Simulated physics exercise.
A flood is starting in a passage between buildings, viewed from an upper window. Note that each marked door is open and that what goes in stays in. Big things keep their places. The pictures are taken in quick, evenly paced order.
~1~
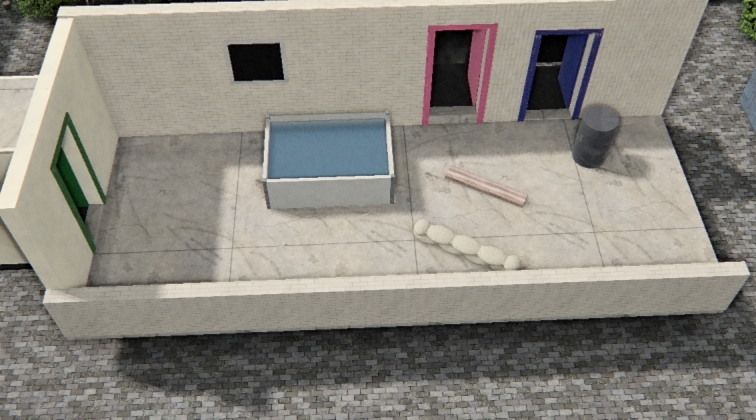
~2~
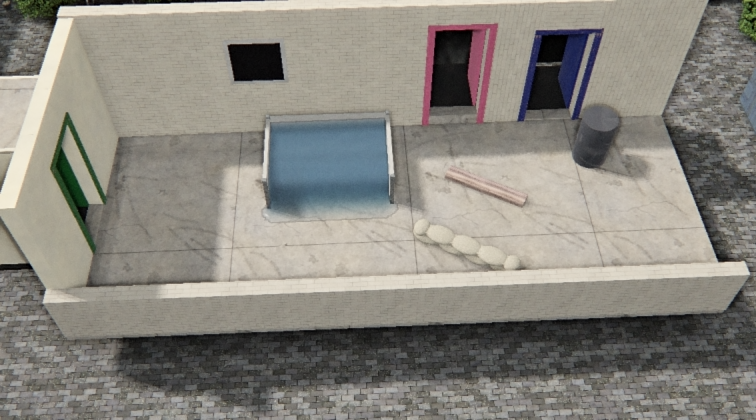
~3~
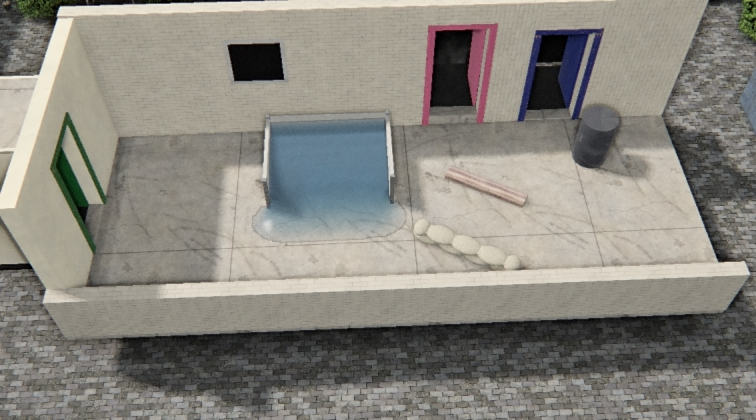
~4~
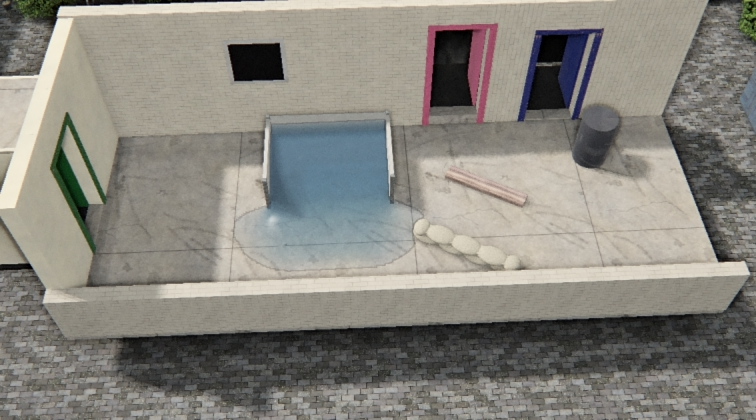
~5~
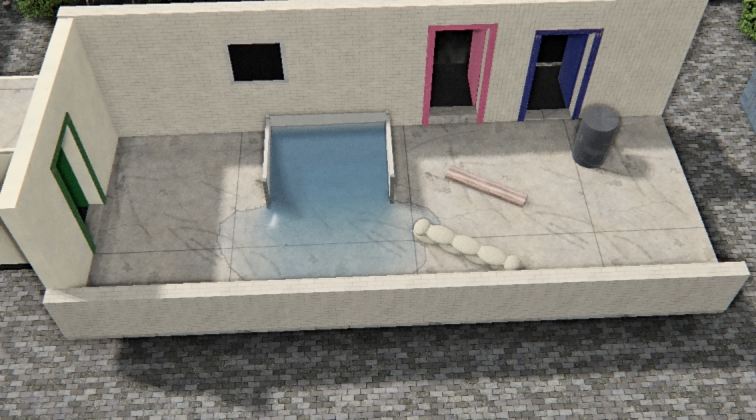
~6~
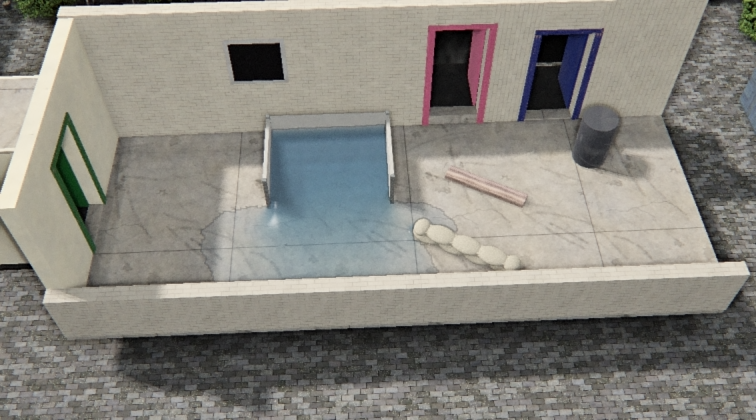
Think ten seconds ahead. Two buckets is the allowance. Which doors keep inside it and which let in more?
At the end, blue door: Never surpasses it, green door: Surpasses it, pink door: Never surpasses it.
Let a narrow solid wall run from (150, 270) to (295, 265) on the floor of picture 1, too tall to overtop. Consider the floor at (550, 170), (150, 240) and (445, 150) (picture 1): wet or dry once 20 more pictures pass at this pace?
Lab note - spot 1 parched, spot 2 inundated, spot 3 parched.
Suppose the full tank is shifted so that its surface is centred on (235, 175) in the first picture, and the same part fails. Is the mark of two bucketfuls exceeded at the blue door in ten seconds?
Blue door: Below the limit.
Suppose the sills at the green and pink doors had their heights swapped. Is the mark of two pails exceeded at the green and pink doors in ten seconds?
After that, green remains below, pink remains below.
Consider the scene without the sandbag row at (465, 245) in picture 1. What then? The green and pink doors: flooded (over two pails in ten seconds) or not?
The green door exceeds the mark, the pink door falls short.
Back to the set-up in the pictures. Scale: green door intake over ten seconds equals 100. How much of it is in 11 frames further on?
Something like 0 in a hundred.
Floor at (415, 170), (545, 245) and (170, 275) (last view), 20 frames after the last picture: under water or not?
First spot spared, second spot submerged, third spot submerged.
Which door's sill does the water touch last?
Going by the pictures, I'd say the one in blue.
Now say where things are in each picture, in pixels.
In the first frame, still water in the tank at (328, 149).
In the second frame, water pours out at (330, 197) and has run to (265, 210).
In the third frame, the front is at (260, 227), out from the gap at (330, 198).
In the fourth frame, water pours out at (330, 198) and has run to (248, 248).
In the fifth frame, water pours out at (330, 199) and has run to a hidden place.
In the sixth frame, the front is at a hidden place, out from the gap at (330, 199).
A moment on, water covers 25 % of the floor; the blue door not reached, the green door not reached, the pink door not reached.
Next, water covers 30 % of the floor; the blue door not reached, the green door not reached, the pink door not reached.
Then, water covers 55 % of the floor; the blue door not reached, the green door under two buckets in, the pink door not reached.
Later, water covers 65 % of the floor; the blue door not reached, the green door over two buckets in, the pink door wet at the sill, nothing in.
In the end, water covers 65 % of the floor; the blue door wet at the sill, nothing in, the green door far over two buckets in, the pink door wet at the sill, nothing in.
